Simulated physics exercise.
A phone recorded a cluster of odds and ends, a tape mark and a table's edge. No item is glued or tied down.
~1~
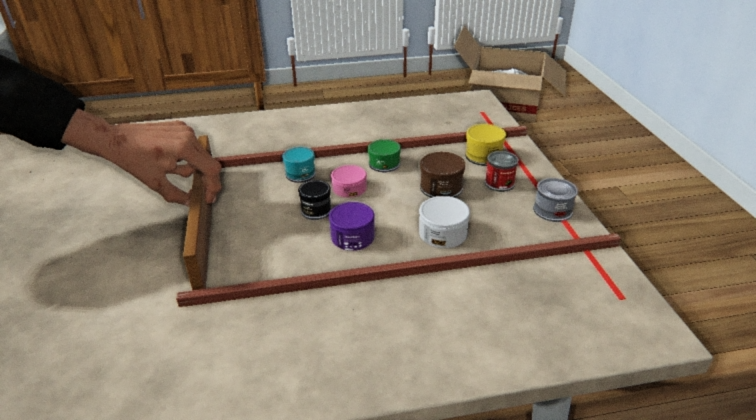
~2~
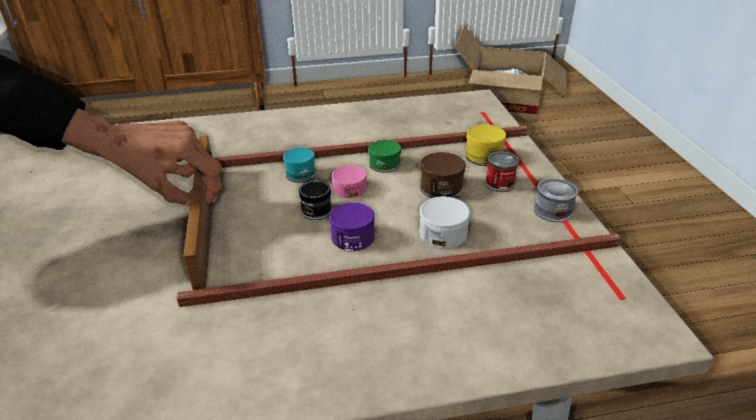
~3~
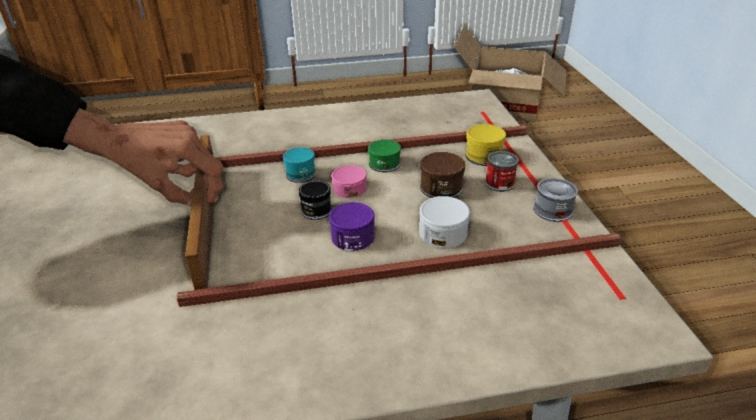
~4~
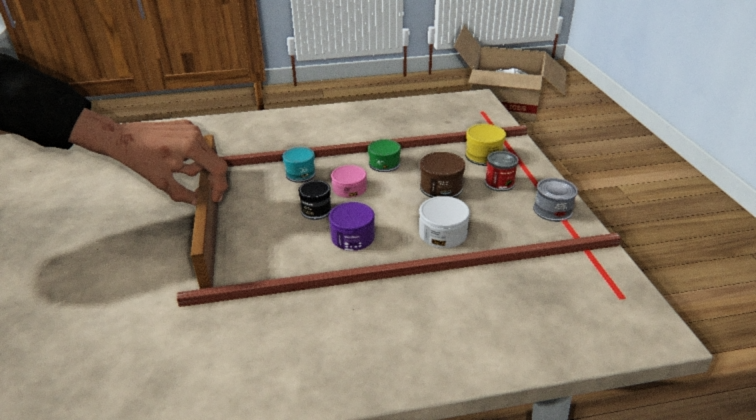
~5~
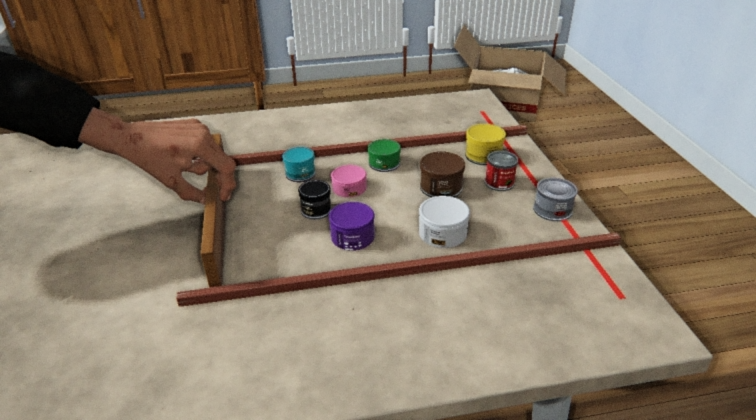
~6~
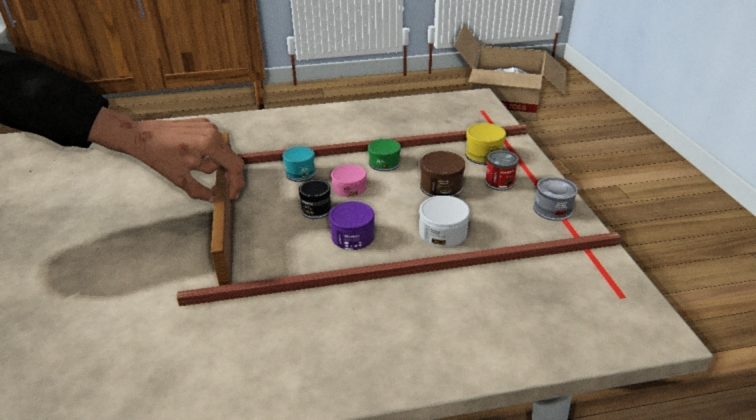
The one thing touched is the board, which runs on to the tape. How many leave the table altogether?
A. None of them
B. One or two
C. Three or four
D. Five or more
D, five or more.
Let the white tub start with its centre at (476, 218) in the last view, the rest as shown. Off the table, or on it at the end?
From that start, the object then does not stay.
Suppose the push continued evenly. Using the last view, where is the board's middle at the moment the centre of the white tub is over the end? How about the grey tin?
The middle is at (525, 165) when it's the white tub, and at (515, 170) when it's the grey tin.
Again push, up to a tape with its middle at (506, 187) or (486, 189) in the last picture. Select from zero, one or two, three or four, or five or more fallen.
The falls would be one or two; not one.
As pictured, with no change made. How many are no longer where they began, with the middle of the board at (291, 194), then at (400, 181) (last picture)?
Counts: 1, 7.
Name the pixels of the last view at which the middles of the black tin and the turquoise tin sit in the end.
(552, 172) and (524, 137), roughly.
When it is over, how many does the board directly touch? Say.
Total: 4.
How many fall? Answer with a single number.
The answer: 6 exactly.
Early on, none off yet; grey tin at rest near (555, 199); yellow tin at rest near (485, 144); red tin at rest near (501, 171).
A while later, none off yet; grey tin at rest near (555, 199); yellow tin travelled a little near (499, 143); red tin travelled about its own width near (522, 168).
Finally, the number that fall off is five or more; lost, green tin, white tub, brown pot, red tin, yellow tin and grey tin.
